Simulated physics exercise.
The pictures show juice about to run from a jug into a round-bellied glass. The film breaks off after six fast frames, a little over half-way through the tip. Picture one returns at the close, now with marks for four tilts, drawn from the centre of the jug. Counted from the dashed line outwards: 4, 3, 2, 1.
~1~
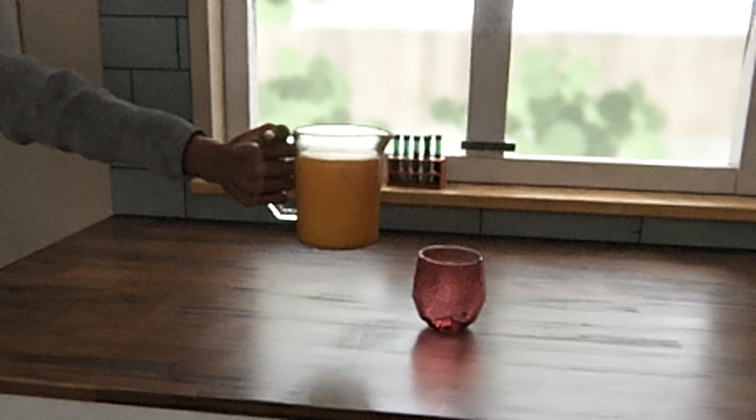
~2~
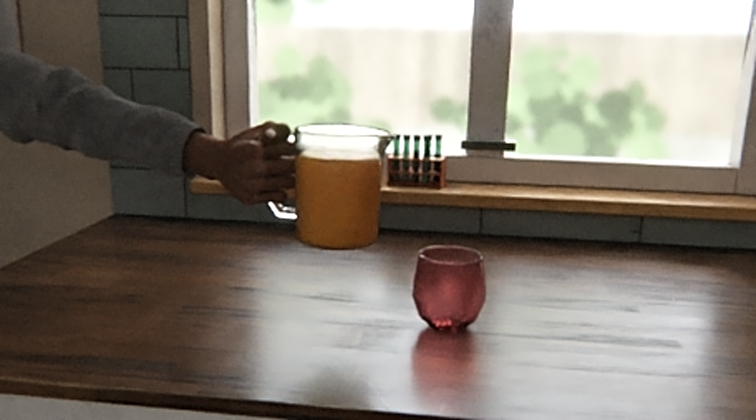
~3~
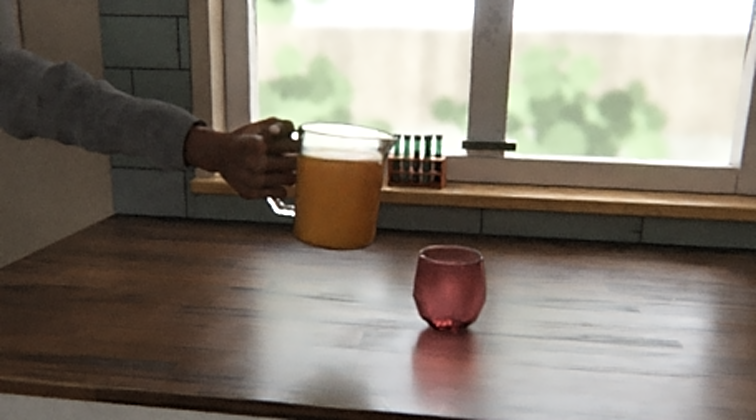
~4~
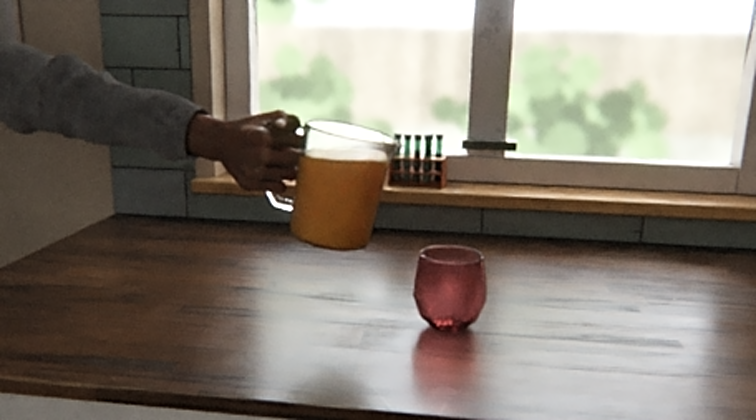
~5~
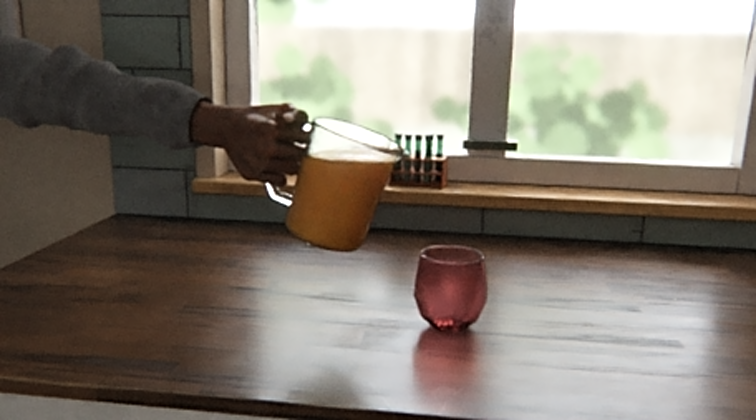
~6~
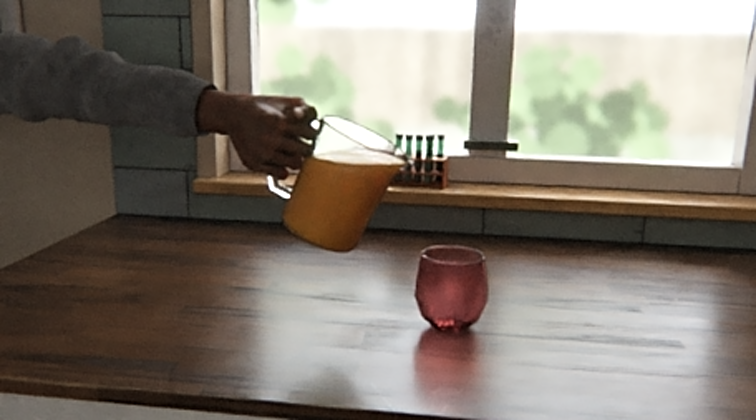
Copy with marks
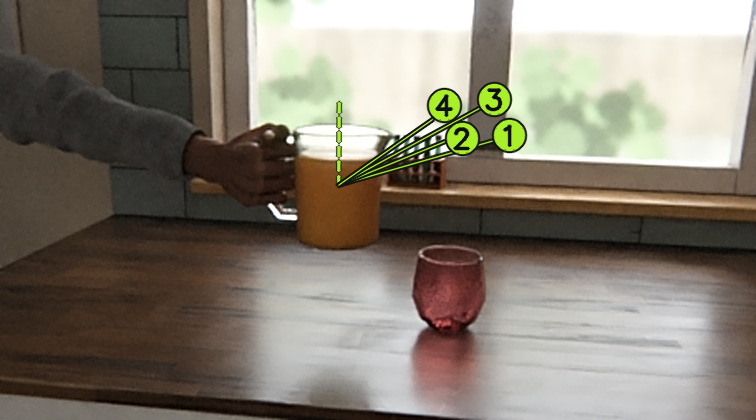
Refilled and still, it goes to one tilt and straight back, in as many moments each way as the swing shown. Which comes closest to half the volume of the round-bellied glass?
The best line is 4.
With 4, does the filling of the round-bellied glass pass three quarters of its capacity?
No.
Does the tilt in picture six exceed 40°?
No.
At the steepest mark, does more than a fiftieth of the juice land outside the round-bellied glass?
Yes.
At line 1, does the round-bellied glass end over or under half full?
Over half.
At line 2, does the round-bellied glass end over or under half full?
Over half.
In lime, 1 at (492, 140); 2 at (444, 141); 3 at (479, 108); 4 at (432, 119).
For line 1, the round-bellied glass ends with about 94 % of what it can hold; 10 % of the juice is spilt.
For line 2, the round-bellied glass ends with about 88 % of what it can hold.
For line 3, the round-bellied glass ends with about 68 % of what it can hold.
For line 4, the round-bellied glass ends with about 49 % of what it can hold.
